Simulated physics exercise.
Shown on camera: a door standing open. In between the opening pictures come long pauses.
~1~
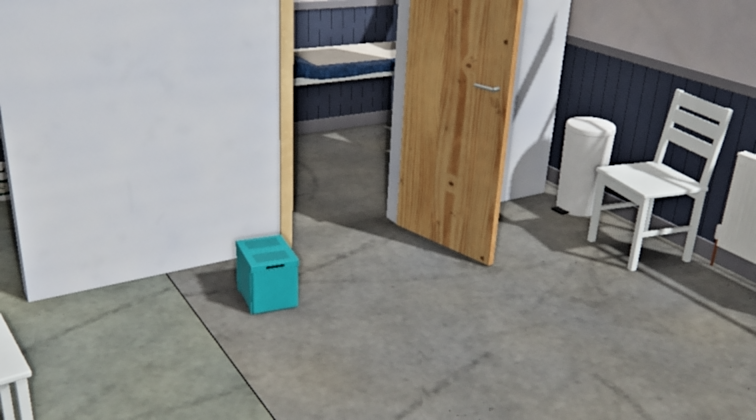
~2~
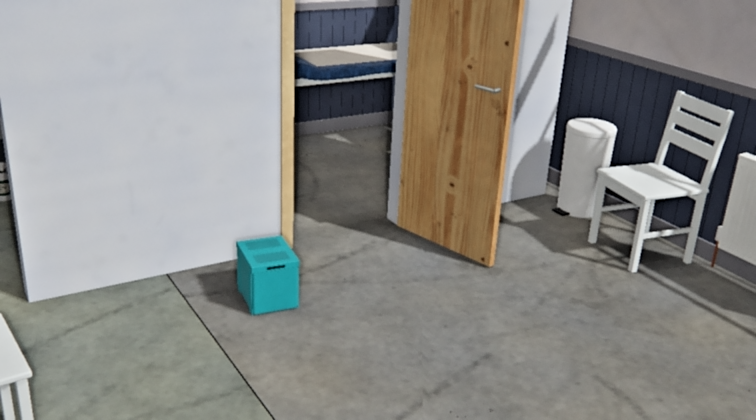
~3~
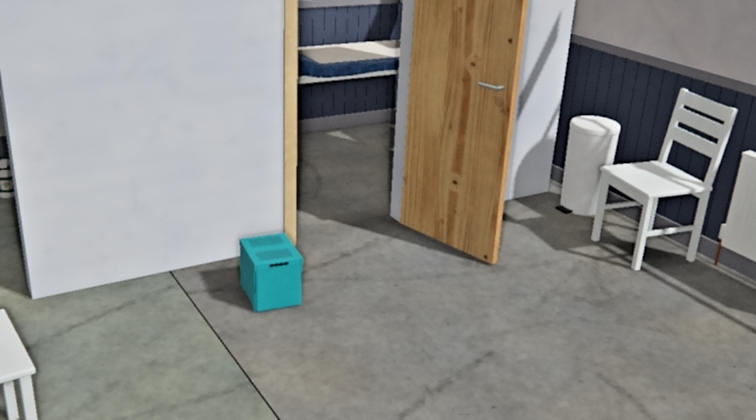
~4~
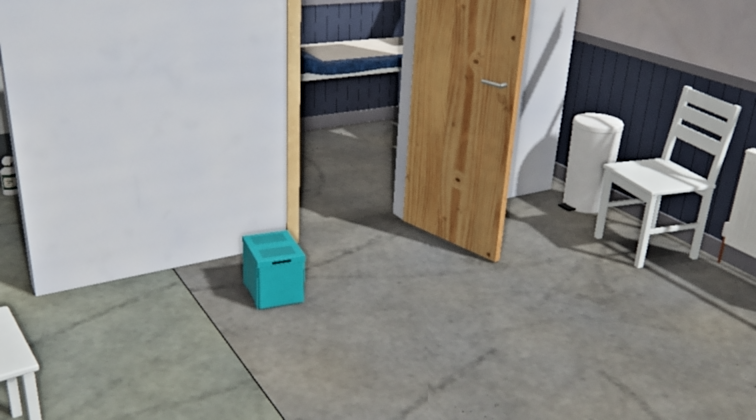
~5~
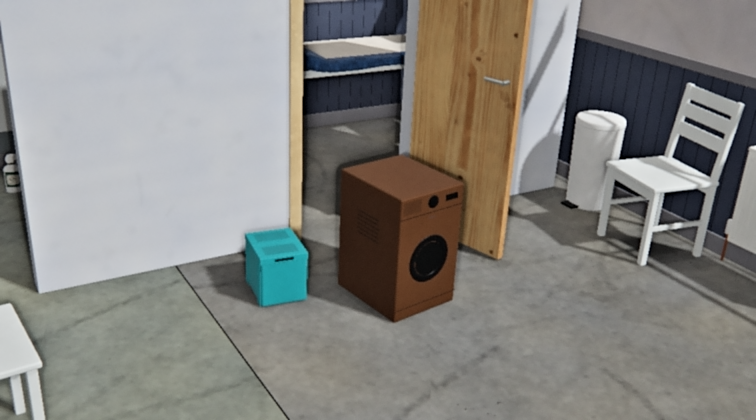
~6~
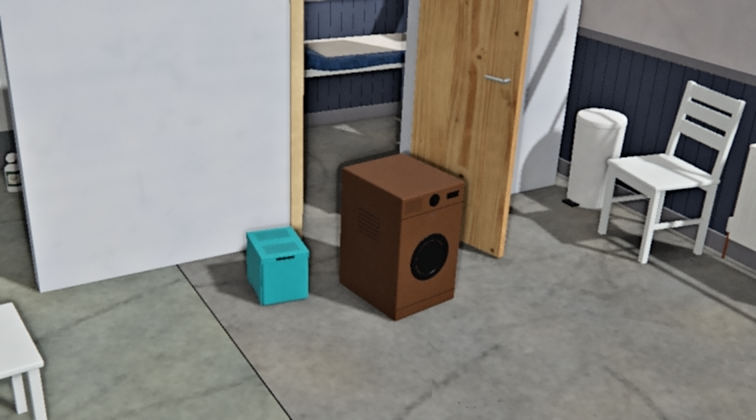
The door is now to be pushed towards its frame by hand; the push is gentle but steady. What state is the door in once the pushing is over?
The door is stuck partway open.
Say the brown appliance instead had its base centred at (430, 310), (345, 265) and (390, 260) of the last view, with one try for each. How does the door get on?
Case 1: Door ends up flush. Case 2: Door stays partly open. Case 3: Door stays partly open.
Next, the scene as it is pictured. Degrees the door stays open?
Open angle: About 60°.
Then, 0.50 s after the last picture, open by 95°.
Then, 0.80 s after the last picture, open by 83°.
Then, 1.00 s after the last picture, open by 75°.
Then, 1.30 s after the last picture, open by 62°.
At rest, open by 60°; both in place. Seen from the same camera at the end, brown appliance near (398, 235).
